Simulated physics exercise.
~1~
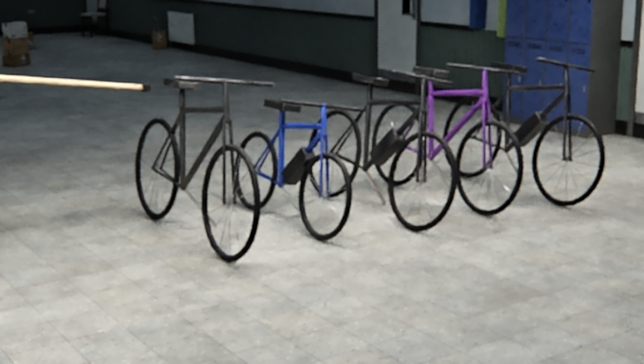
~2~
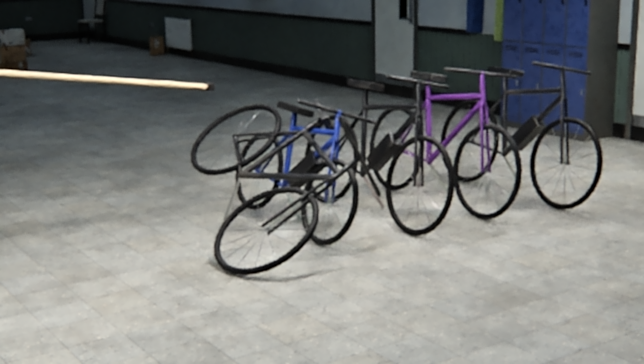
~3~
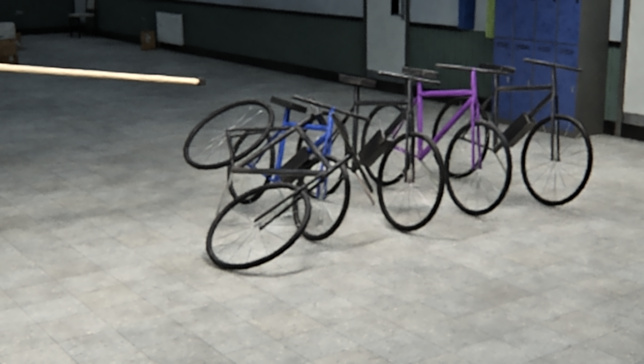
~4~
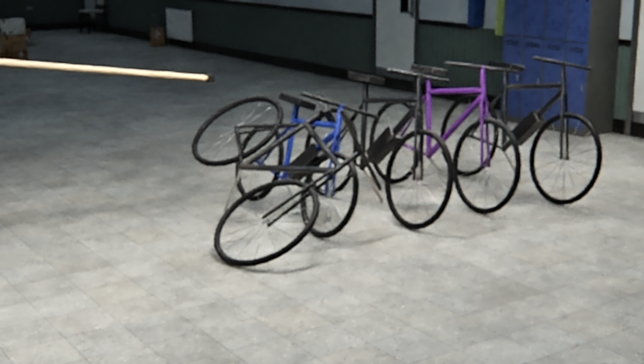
A pole pushing the first bicycle in a row of five over against the blue one, the others staying upright.
